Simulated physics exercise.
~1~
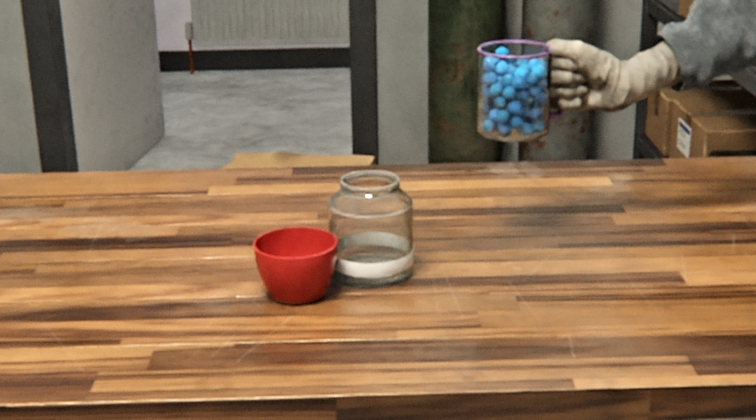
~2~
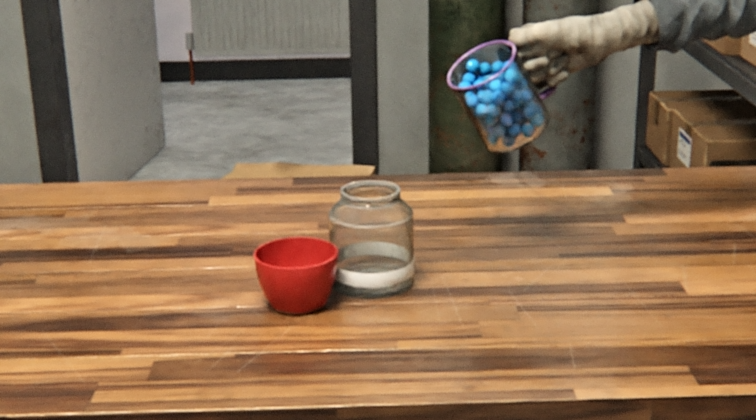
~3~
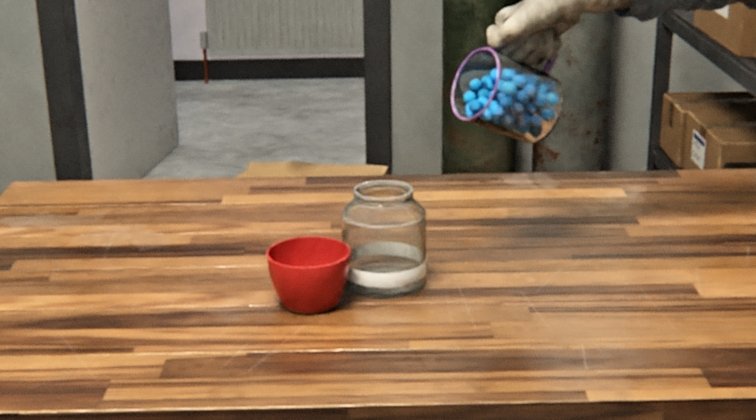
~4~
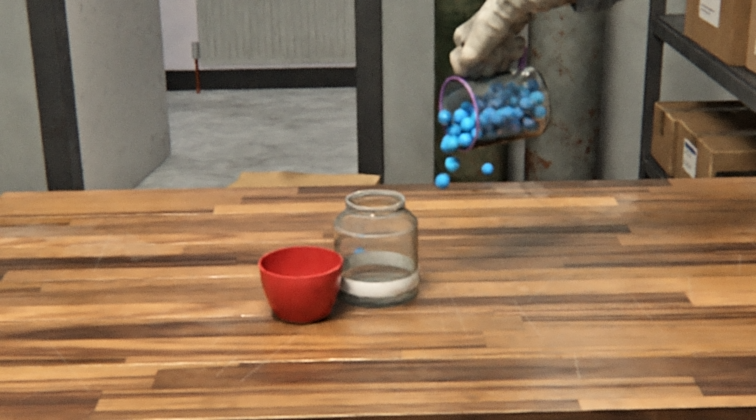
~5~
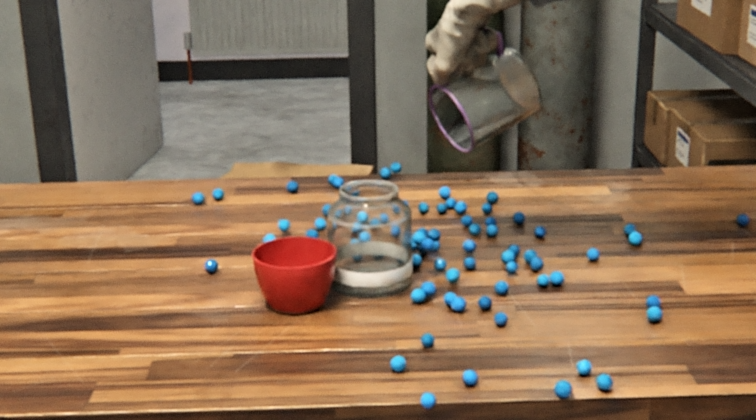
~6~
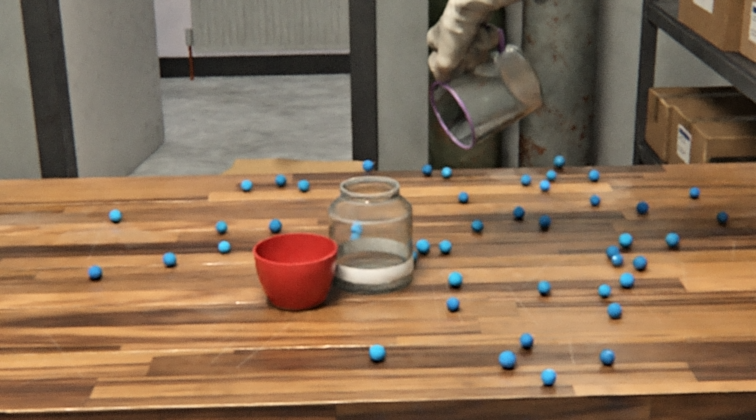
Blue balls pour from a clear cup tipped by a gloved hand and scatter across the table.
